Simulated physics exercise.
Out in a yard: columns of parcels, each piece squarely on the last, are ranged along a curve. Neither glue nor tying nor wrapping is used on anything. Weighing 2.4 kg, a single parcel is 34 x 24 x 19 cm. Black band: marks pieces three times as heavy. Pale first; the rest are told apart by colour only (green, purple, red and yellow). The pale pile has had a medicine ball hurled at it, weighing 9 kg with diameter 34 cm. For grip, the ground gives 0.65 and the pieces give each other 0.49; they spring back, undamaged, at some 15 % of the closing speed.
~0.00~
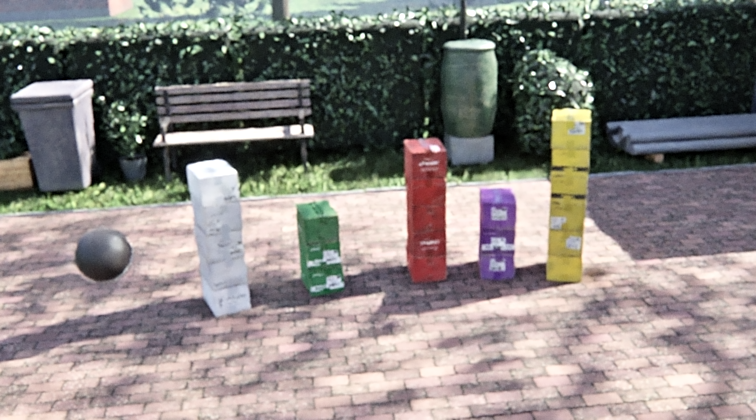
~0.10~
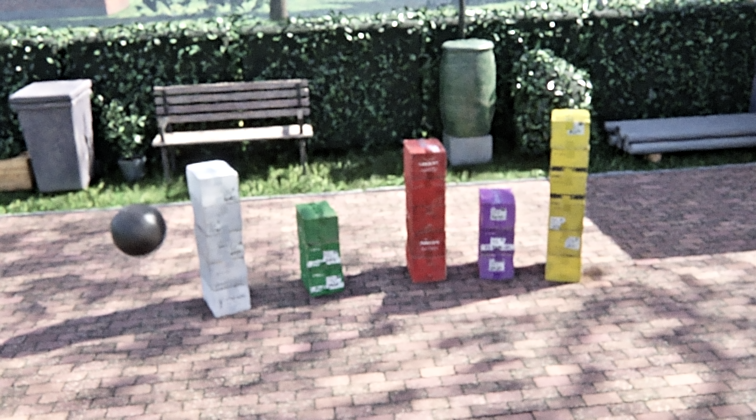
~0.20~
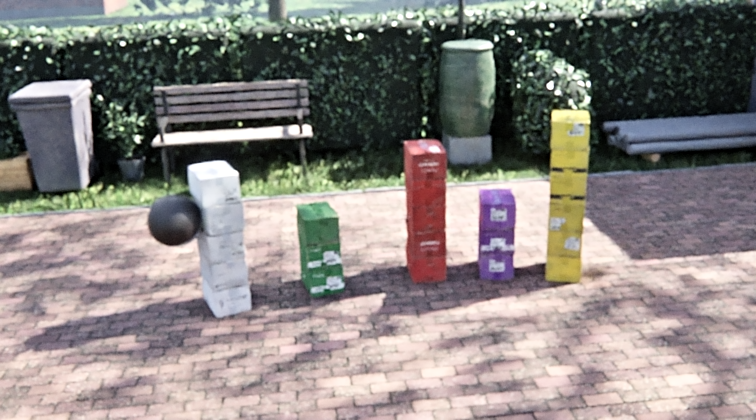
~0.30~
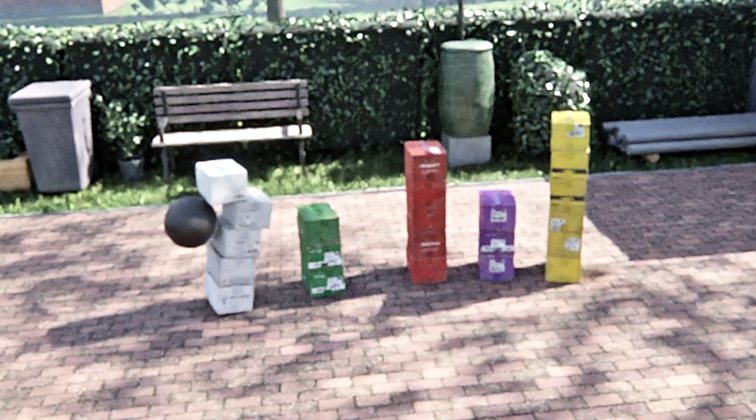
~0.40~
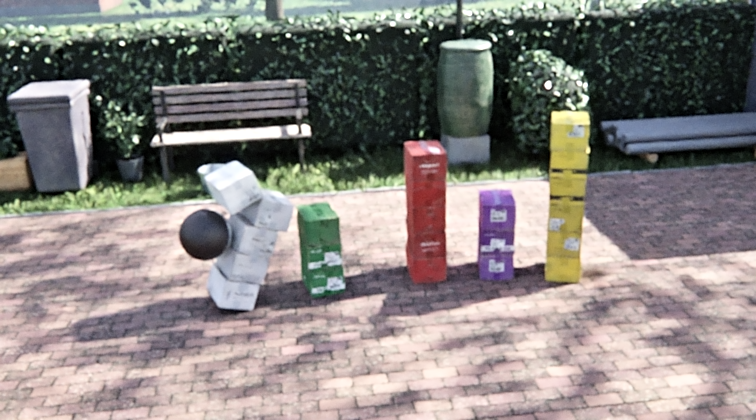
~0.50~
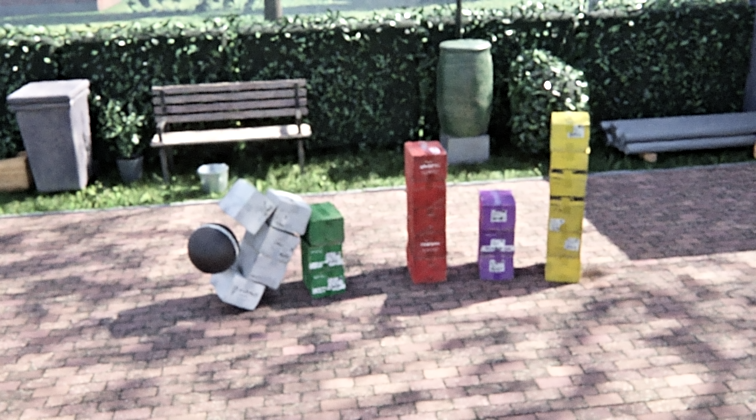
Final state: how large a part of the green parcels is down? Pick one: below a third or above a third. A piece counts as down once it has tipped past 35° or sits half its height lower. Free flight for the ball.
Above a third.
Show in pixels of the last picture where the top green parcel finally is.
In the final picture its centre lies roughly at (396, 260).
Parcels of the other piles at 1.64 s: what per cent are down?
10 percent by then.
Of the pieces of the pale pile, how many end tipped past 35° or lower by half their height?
Tally of pale pieces: 5.
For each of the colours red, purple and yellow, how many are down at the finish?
Down at the end - red 0, purple 0, yellow 0.
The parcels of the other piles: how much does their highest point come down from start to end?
0 cm.
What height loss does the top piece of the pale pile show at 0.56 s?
About 30 cm.
After 0.56 s, 4 of the pale pile down; none of the 3 green parcels down (0 of 17 in all colours); top green parcel 7 cm from its place.
After 0.70 s, 5 of the pale pile down; none of the 3 green parcels down (0 of 17 in all colours); top green parcel 10° from how it stood.
After 0.92 s, 5 of the pale pile down; 2 of the 3 green parcels down (2 of 17 in all colours); top green parcel 53° from how it stood, 21 cm lower.
After 1.64 s, 5 of the pale pile down; 2 of the 3 green parcels down (2 of 17 in all colours); top green parcel on its side.
In the end (2.6 s), 5 of the pale pile down; 2 of the 3 green parcels down (2 of 17 in all colours); top green parcel on its side; top yellow parcel unmoved. That is 67 per cent. From the last view, middles, top green parcel near (396, 260), top yellow parcel near (570, 132).
